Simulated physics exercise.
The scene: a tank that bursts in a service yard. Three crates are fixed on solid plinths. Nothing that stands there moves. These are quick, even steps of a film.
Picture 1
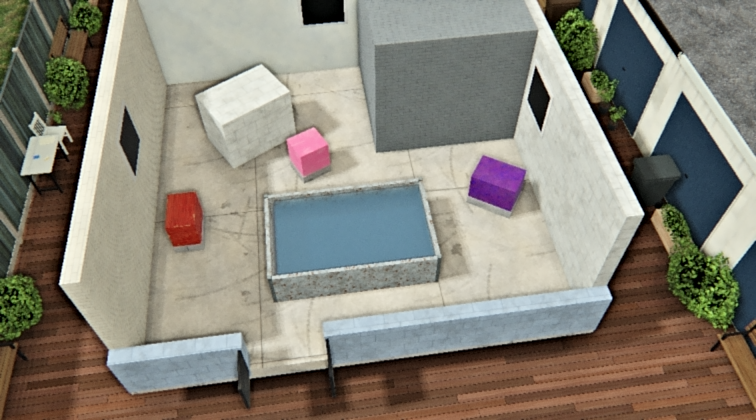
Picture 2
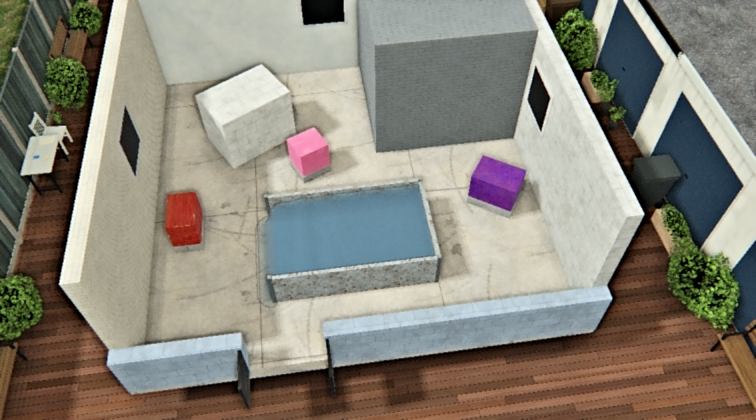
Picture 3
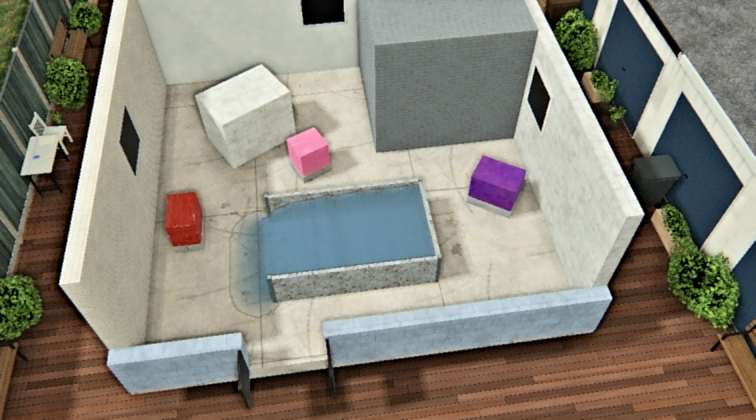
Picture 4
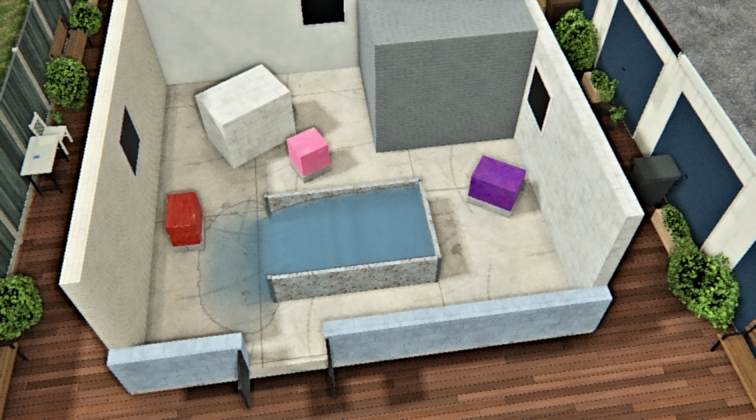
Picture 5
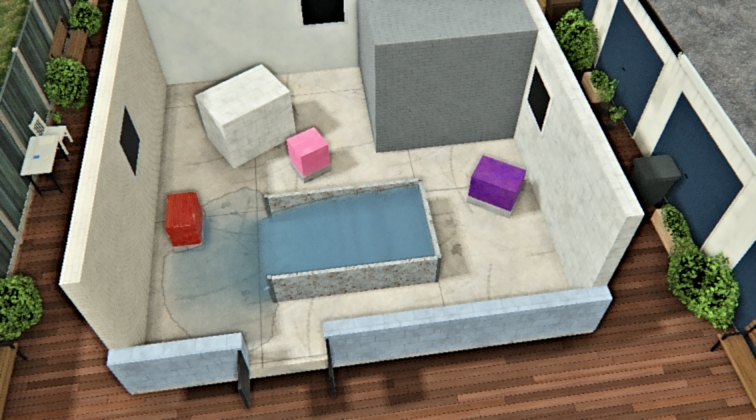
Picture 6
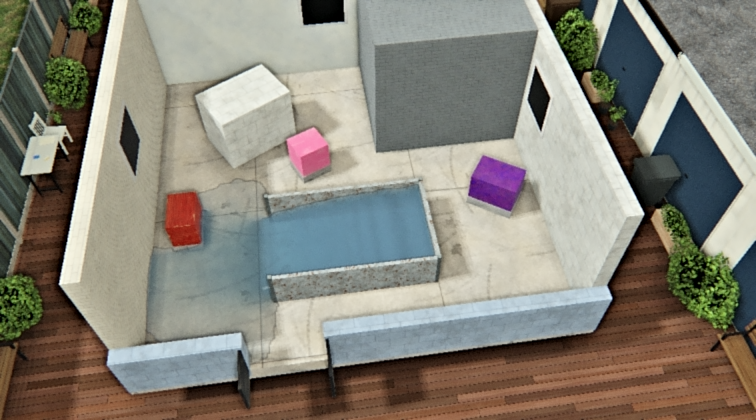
The clip shows a walled yard with coloured blocks around a rectangular tank of still water; its left side opens and water pours out, spreading leftward across the pale floor, around the red block and toward the front wall.
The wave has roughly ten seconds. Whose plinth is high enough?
The pink crate keeps dry; the red crate is soaked; the purple crate keeps dry.
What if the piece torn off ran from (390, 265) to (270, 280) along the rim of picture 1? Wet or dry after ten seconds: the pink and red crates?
The pink one is spared; the red one is spared.
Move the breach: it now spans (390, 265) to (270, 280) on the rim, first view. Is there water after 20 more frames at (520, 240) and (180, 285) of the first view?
In that order: Awash, covered.
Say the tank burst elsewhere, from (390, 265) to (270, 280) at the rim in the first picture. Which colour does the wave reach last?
The one in pink.
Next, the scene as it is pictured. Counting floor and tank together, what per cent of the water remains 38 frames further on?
Some 94 per cent.
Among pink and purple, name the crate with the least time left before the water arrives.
First comes the one in pink.
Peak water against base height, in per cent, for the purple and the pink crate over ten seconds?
Roughly 80 per cent, then 60 per cent.
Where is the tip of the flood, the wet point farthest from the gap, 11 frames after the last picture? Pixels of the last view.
Close to (166, 105).
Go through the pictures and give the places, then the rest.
Still water in the tank at (350, 229), in the first picture.
Water pours out at (274, 253) and has run to a hidden place, in the second picture.
The front is at (249, 218), out from the gap at (274, 254), in the third picture.
The front is at (229, 212), out from the gap at (274, 254), in the fourth picture.
The front is at (171, 305), out from the gap at (274, 254), in the fifth picture.
The front is at (148, 321), out from the gap at (274, 255), in the sixth picture.
A moment on, water covers 25 % of the floor; the pink crate not reached, the red crate water round its plinth, the purple crate not reached.
Next, water covers 30 % of the floor; the pink crate not reached, the red crate water round its plinth, the purple crate not reached.
Then, water covers 50 % of the floor; the pink crate water round its plinth, the red crate water round its plinth, the purple crate not reached.
Later, water covers 80 % of the floor; the pink crate water round its plinth, the red crate water round its plinth, the purple crate water round its plinth.
In the end, water covers 100 % of the floor; the pink crate stayed above the water, the red crate was topped, the purple crate stayed above the water.
